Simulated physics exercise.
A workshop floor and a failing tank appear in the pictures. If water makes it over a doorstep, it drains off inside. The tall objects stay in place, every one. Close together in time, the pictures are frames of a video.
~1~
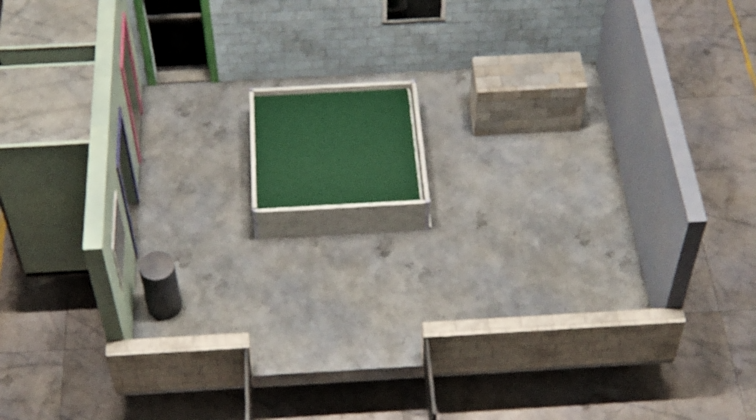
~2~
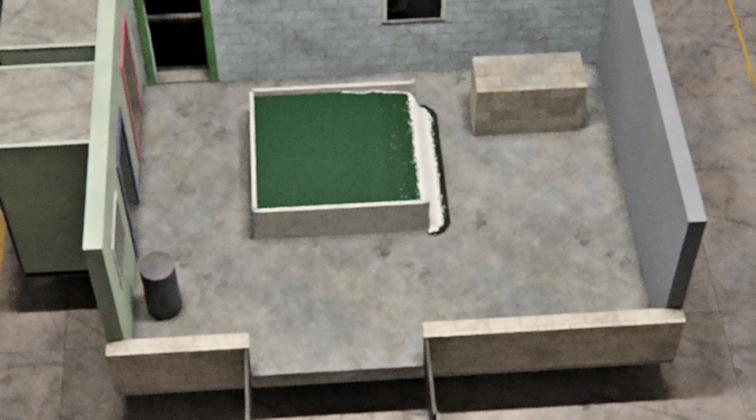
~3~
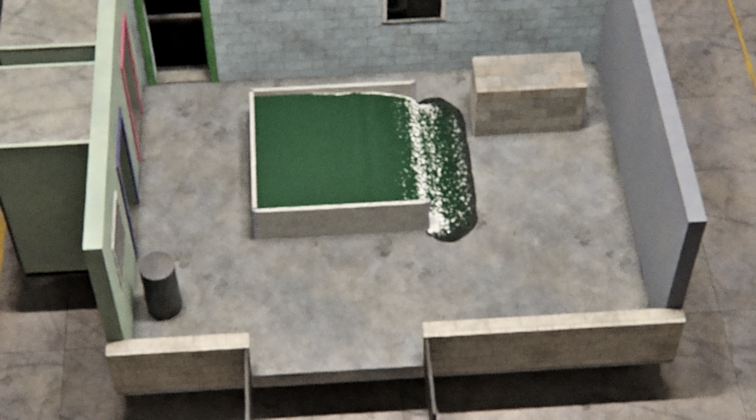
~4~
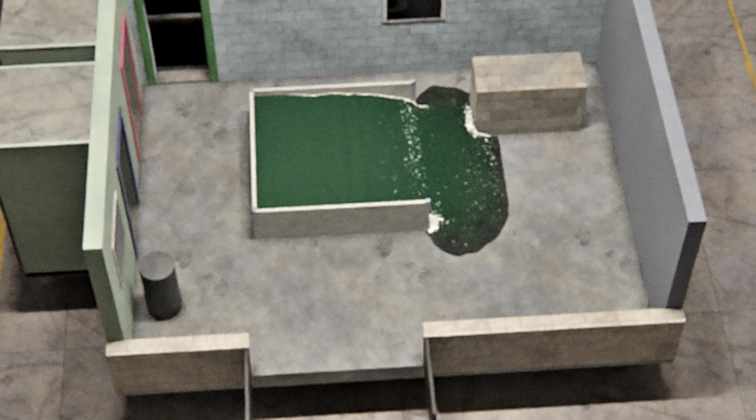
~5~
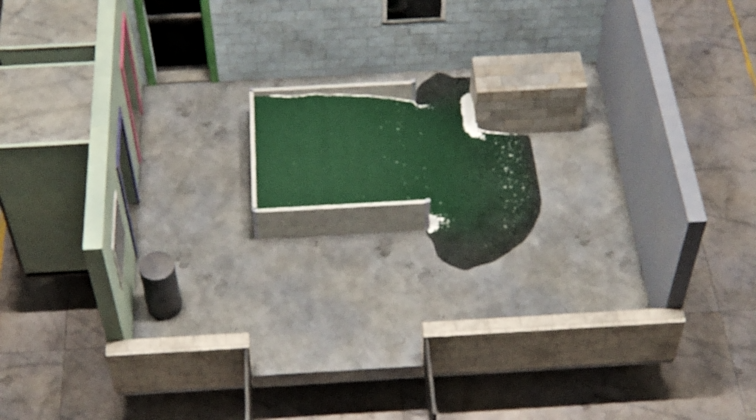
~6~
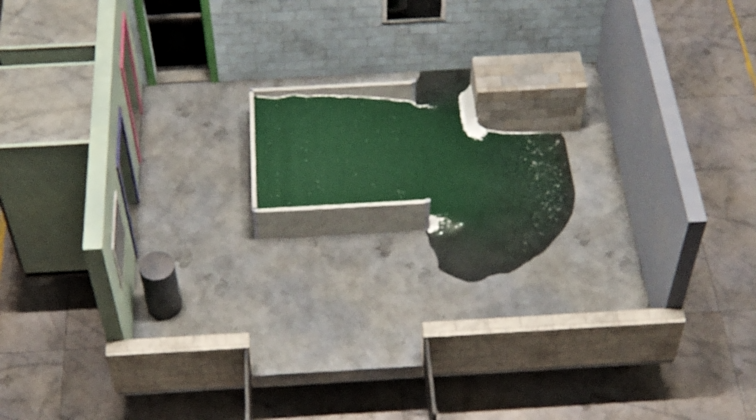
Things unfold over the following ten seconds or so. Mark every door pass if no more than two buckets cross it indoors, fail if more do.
Marks: Green door fail, blue door fail, pink door pass.
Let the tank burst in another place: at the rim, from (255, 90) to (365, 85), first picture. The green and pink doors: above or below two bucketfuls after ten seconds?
Result - green: Clears the line; pink: Clears the line.
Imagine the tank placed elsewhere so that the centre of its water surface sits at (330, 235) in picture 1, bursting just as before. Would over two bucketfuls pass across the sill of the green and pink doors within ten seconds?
From what I see, the green door tops the mark and the pink door tops the mark too.
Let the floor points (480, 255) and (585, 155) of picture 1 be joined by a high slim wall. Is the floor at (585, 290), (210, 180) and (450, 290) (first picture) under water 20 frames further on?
Lab note - spot 1 inundated, spot 2 parched, spot 3 inundated.
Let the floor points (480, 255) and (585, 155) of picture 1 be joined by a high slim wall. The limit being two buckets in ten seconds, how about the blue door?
Note: Blue remains beneath.
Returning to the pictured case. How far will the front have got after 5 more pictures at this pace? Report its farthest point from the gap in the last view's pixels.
About at (634, 266).
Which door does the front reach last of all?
The door marked blue.
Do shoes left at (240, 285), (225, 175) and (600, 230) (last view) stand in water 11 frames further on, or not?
Lab note, in the order given: Unwetted, unwetted, wet through.
A moment on, water covers 30 % of the floor; the green door not reached, the blue door not reached, the pink door not reached.
Next, water covers 45 % of the floor; the green door not reached, the blue door not reached, the pink door not reached.
Then, water covers 55 % of the floor; the green door not reached, the blue door not reached, the pink door not reached.
Later, water covers 95 % of the floor; the green door under two buckets in, the blue door wet at the sill, nothing in, the pink door wet at the sill, nothing in.
In the end, water covers 100 % of the floor; the green door over two buckets in, the blue door far over two buckets in, the pink door under two buckets in.
